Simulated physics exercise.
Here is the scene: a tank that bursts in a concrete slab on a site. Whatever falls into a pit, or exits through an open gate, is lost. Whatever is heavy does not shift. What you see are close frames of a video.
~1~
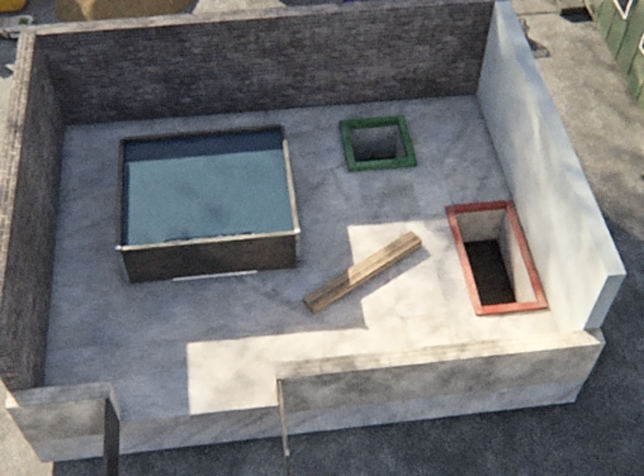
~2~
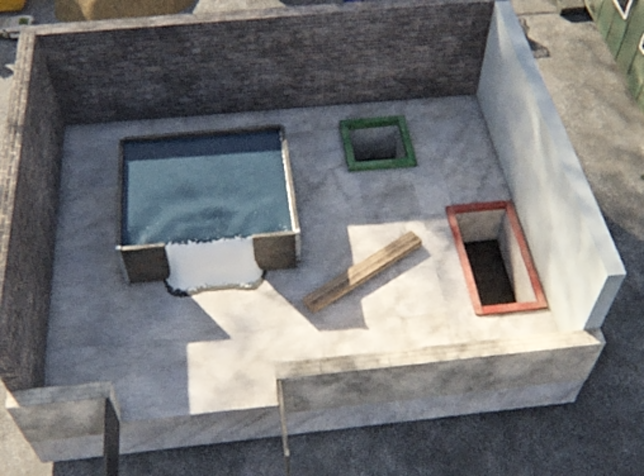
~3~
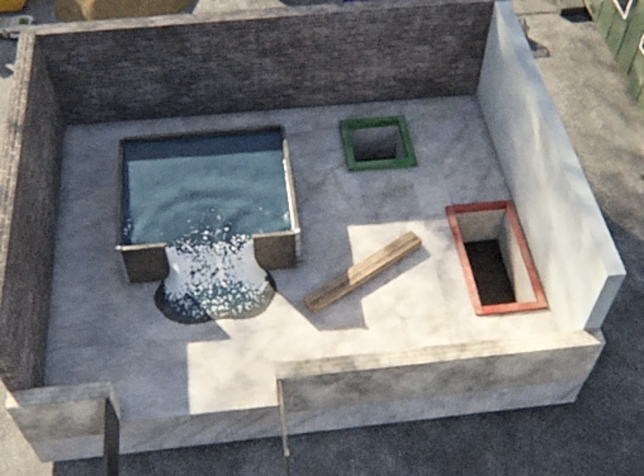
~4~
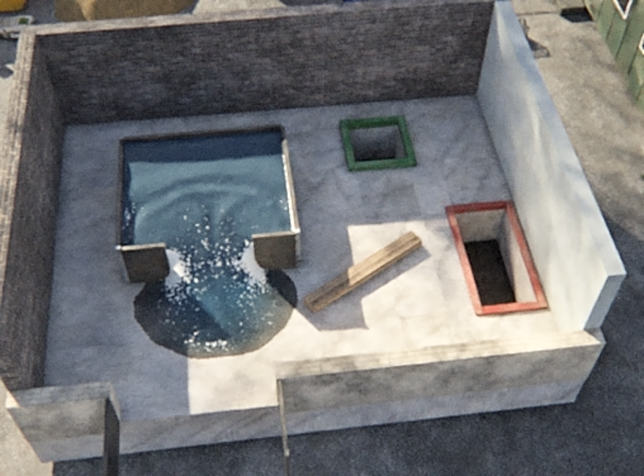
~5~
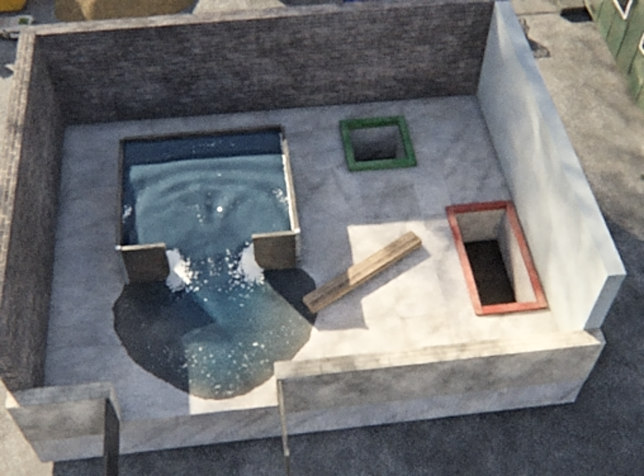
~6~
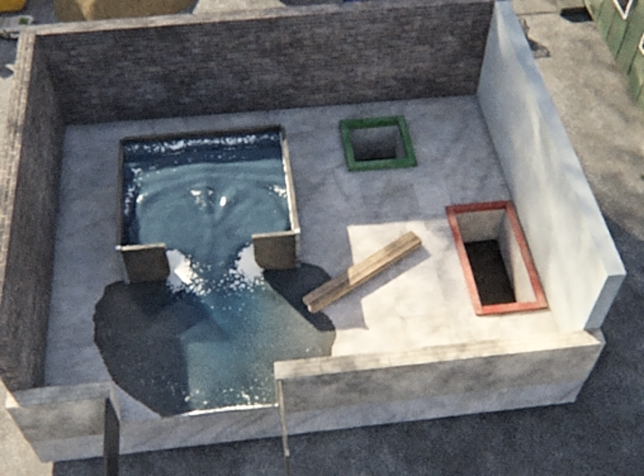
Water bursting through the front of a square tank and spreading across a walled concrete slab, reaching a plank and the near edge.
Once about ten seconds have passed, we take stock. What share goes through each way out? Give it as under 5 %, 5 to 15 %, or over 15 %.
Shares - through the gate, over 15 %; through the green pit, under 5 %; through the red pit, 5 to 15 %.
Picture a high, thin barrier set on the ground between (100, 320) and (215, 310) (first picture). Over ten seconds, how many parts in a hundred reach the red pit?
Share, red pit - 20 in a hundred.
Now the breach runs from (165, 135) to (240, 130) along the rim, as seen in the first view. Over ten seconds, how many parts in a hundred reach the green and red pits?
In percent: Green 10, red 10.
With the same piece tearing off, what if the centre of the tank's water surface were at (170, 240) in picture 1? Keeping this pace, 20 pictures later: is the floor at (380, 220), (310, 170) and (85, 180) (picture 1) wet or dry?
Location one: Bone dry; location two: Bone dry; location three: Soaked.
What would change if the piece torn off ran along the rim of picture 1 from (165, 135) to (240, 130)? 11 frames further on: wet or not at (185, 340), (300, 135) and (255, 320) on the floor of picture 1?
First spot spared, second spot submerged, third spot spared.
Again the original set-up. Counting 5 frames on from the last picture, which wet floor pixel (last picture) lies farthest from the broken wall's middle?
The farthest point of the front sits at (425, 373).
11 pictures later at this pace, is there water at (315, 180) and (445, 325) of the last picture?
Well, the first is dry underfoot and the second is wet underfoot.
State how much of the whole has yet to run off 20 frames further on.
My reckoning gives about 68 %.
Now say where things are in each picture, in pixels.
The first frame shows the tank at (206, 187) is whole and still.
In the second frame, water pours out at (212, 263) and has run to (260, 279).
In the third frame, the front is at (259, 309), out from the gap at (213, 264).
In the fourth frame, the front is at (241, 350), out from the gap at (213, 264).
In the fifth frame, the front is at a hidden place, out from the gap at (212, 263).
In the sixth frame, water pours out at (212, 263) and has run to a hidden place.
A moment on, water covers 25 % of the floor; the gate 8 %, the green pit 0 %, the red pit 0 %.
Next, water covers 30 % of the floor; the gate 18 %, the green pit 0 %, the red pit 0 %.
Then, water covers 45 % of the floor; the gate 30 %, the green pit 0 %, the red pit 2 %.
Later, water covers 60 % of the floor; the gate 43 %, the green pit 0 %, the red pit 6 %.
In the end, water covers 80 % of the floor; the gate 53 %, the green pit 0 %, the red pit 9 %.
